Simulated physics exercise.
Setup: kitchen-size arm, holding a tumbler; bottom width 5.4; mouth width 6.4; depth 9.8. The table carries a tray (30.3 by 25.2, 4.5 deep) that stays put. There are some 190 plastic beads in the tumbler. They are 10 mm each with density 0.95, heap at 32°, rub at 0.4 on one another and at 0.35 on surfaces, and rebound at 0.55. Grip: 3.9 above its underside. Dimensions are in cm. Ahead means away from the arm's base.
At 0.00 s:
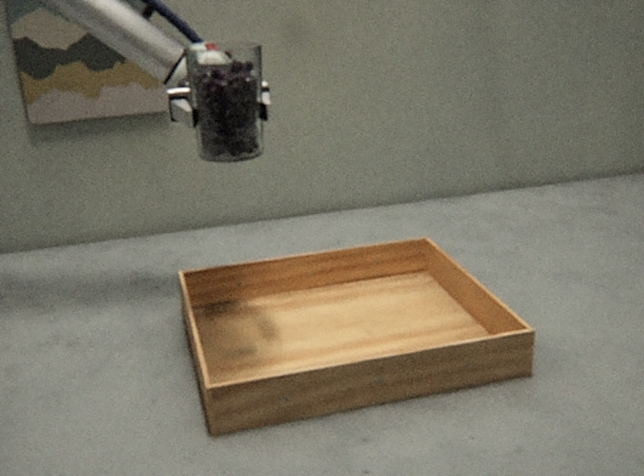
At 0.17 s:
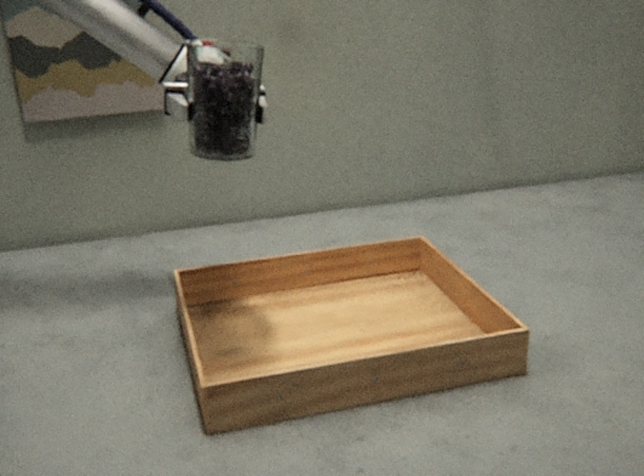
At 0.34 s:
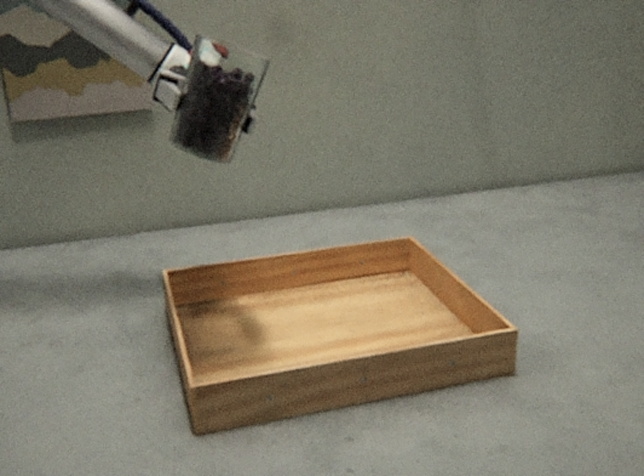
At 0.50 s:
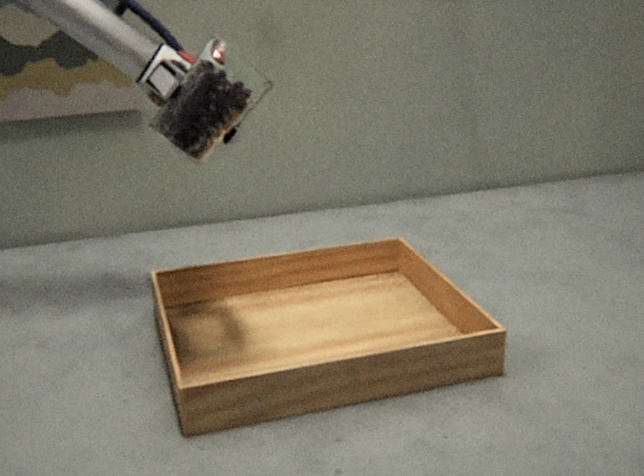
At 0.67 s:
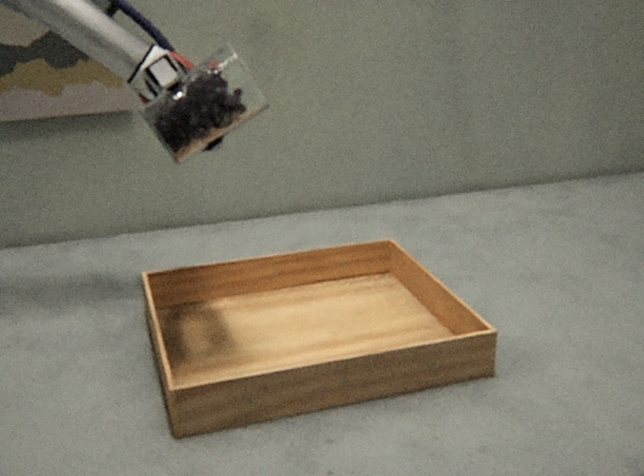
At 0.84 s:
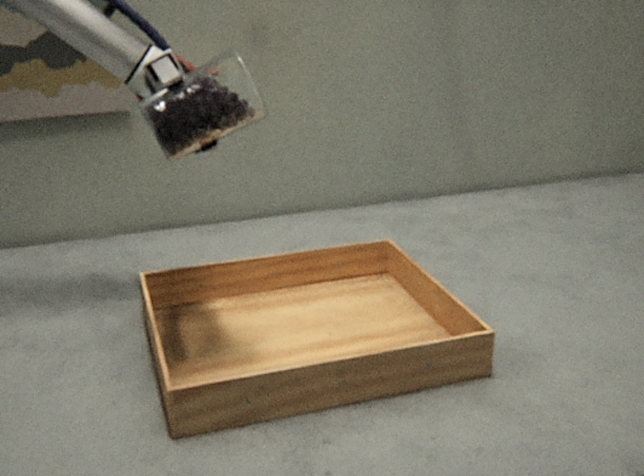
The clip opens with a robotic arm holding an upright clear tumbler of dark beads above and behind a shallow wooden tray on a gray table. The arm tilts the tumbler steadily toward the right until it leans steeply, the beads shifting inside, while the view drifts slightly.
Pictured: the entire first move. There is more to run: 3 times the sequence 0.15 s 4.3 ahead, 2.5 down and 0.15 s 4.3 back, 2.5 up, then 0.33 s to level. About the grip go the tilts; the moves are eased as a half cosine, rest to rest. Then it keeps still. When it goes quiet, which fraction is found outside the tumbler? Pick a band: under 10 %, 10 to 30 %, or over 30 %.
10 to 30 %.
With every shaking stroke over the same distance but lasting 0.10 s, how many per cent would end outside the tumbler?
It would be near 30 per cent.
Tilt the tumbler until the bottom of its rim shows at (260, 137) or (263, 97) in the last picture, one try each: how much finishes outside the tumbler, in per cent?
I'd put them at some 70 and 0 in a hundred.
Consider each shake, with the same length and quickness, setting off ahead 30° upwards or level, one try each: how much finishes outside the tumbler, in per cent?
Try one gives about 50 in a hundred, try two about 35 in a hundred.
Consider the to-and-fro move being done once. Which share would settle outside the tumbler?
Then about 5 per cent.
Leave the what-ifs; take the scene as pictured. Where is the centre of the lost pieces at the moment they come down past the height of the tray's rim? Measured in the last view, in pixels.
Centre: About (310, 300).
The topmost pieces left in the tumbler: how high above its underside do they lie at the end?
Top of the fill: Near 8.0 cm.
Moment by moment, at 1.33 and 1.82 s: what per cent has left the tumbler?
Around 5 % and around 15 %.
By 1.33 s, tilted 66° forward, highest piece 25 above the table; 180 in the tumbler, 12 in the tray, 2 in flight or on a rim.
By 1.82 s, tilted 56° forward, highest piece 27 above the table; 162 in the tumbler, 27 in the tray, 5 in flight or on a rim.
By 2.27 s, level, highest piece 30 above the table; 162 in the tumbler, 32 in the tray.
By 3.32 s, level, highest piece 30 above the table; 162 in the tumbler, 32 in the tray.
Final count, 162 in the tumbler, 32 in the tray. That is 16 % outside the tumbler.
